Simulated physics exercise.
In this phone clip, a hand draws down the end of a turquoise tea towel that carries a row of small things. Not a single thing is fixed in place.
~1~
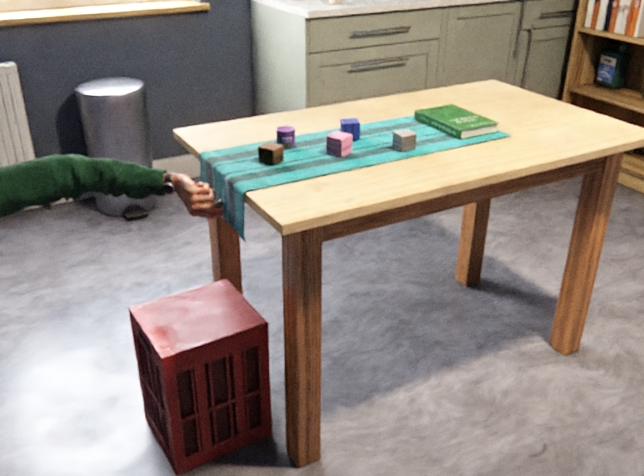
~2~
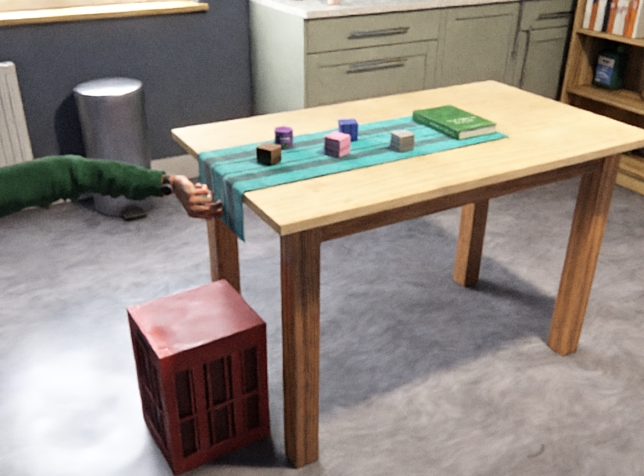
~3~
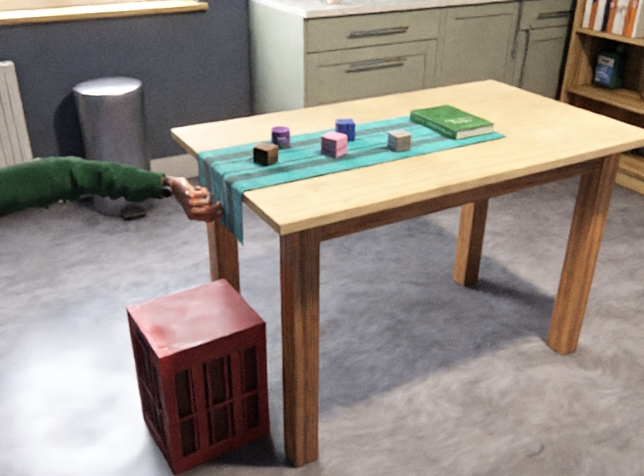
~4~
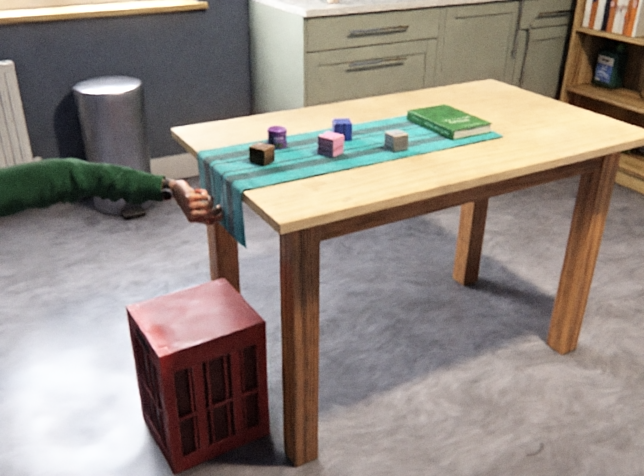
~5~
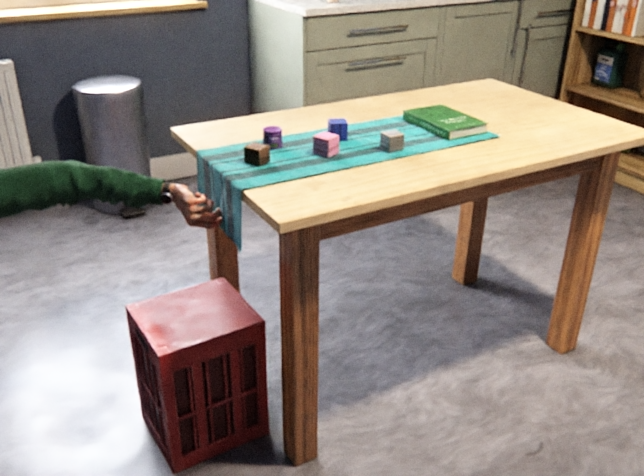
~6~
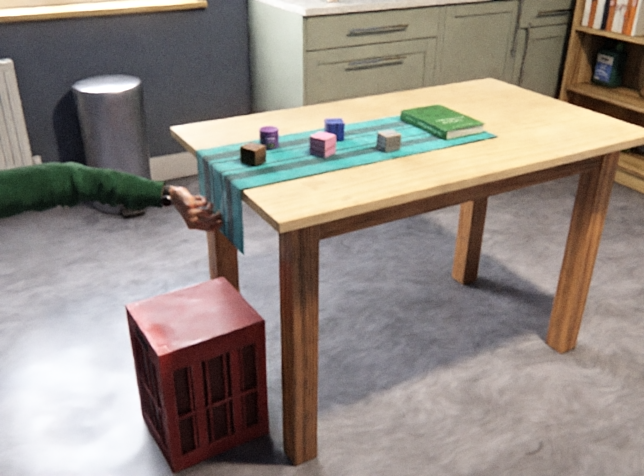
In a kitchen, a green-sleeved hand slowly drawing a turquoise cloth slightly left over a table edge, small blocks and book riding along.
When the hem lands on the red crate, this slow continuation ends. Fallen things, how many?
Two things come off.
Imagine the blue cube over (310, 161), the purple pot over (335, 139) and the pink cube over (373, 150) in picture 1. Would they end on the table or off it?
I'd say the blue cube takes a fall, the purple pot hangs on, and the pink cube hangs on.
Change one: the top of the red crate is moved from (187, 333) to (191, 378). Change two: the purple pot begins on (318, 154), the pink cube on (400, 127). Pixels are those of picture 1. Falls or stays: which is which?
Looks like the purple pot ends up down, and the pink cube hangs in there.
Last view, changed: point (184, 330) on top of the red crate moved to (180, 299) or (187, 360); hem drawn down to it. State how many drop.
The count would be 1 and then 3.
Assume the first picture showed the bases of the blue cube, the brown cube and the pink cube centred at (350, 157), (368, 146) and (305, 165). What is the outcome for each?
The blue cube would stay in place, the brown cube would stay in place, the pink cube would end up off.
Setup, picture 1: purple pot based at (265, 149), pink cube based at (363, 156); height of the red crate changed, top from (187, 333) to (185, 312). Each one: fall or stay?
The purple pot does not stay aboard, and the pink cube stays aboard.
A little later, hem near (221, 254); all still up.
Next, hem near (222, 280); brown cube gone.
Later still, hem on the crate; brown cube and purple pot gone.
When it is over, hem on the crate; brown cube and purple pot gone. Over the edge go two.
